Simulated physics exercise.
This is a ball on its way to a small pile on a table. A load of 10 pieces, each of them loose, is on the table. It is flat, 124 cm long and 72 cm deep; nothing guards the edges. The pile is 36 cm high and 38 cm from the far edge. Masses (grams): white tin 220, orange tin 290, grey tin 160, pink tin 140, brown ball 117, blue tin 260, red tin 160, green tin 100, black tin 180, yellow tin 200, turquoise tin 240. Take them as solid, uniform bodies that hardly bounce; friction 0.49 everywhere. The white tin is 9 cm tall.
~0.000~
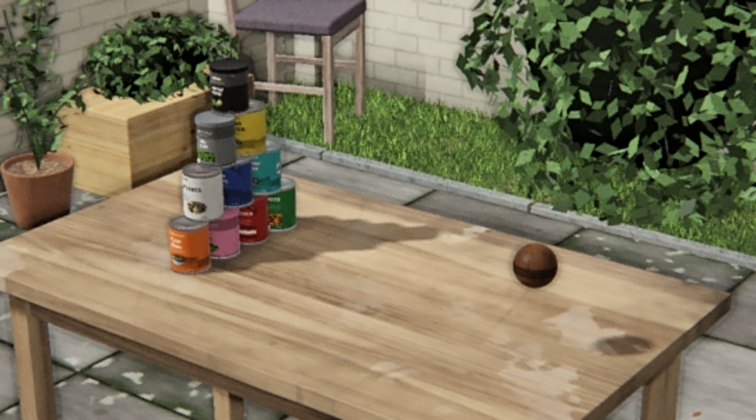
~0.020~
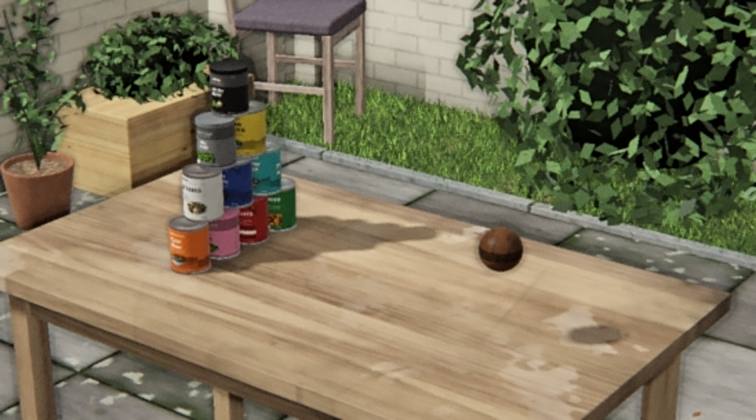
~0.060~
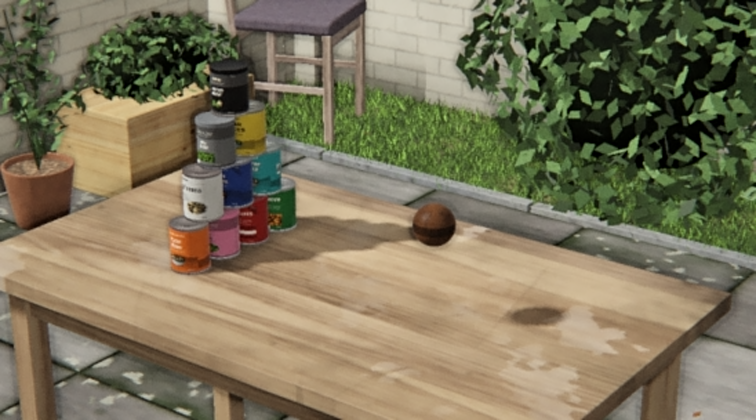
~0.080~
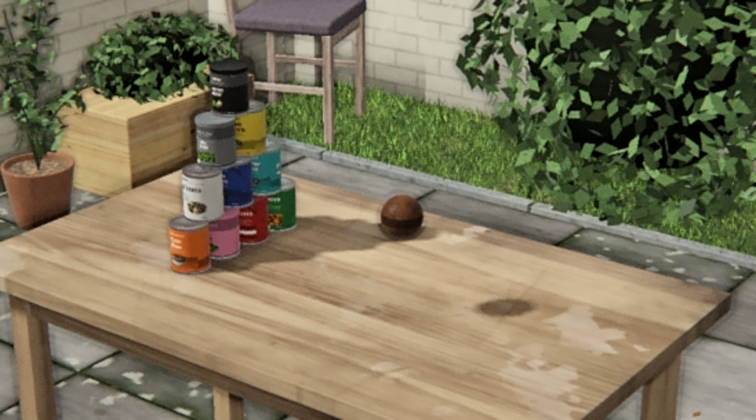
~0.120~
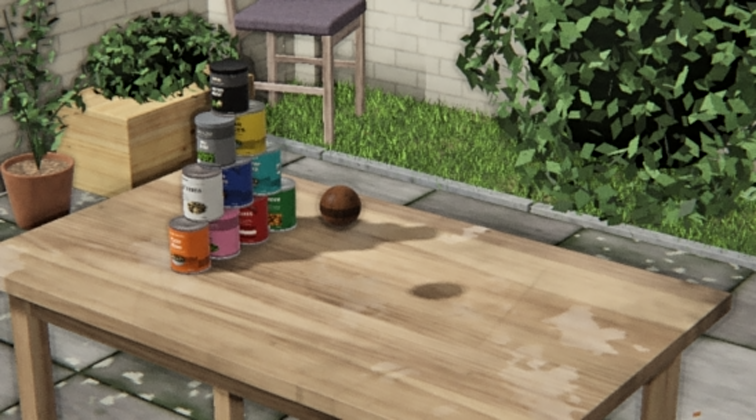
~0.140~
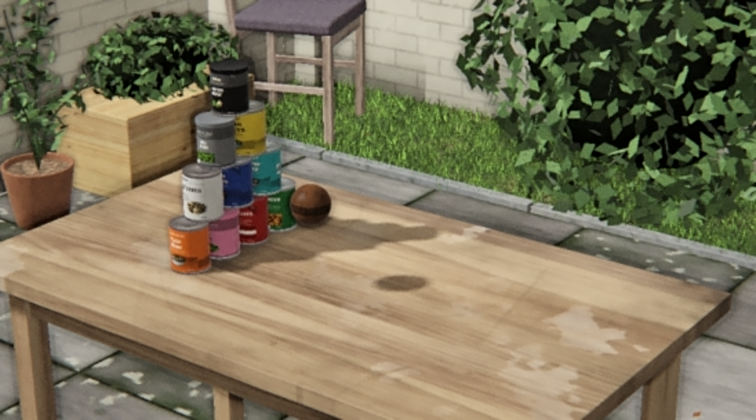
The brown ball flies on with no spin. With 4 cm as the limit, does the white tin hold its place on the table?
The white tin leaves its spot.
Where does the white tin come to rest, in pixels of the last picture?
Near (117, 224).
After 0.24 s, brown ball near (229, 227); white tin slid 4 cm near (187, 187); grey tin leaning 4°; black tin leaning 4°.
After 0.44 s, brown ball near (231, 254); white tin on its side near (135, 222); grey tin leaning 6°.
At rest (2.0 s), tipped over on the table, white tin; the other 9 in place, give or take 4 cm. Seen from the same camera at the end, white tin near (117, 224).
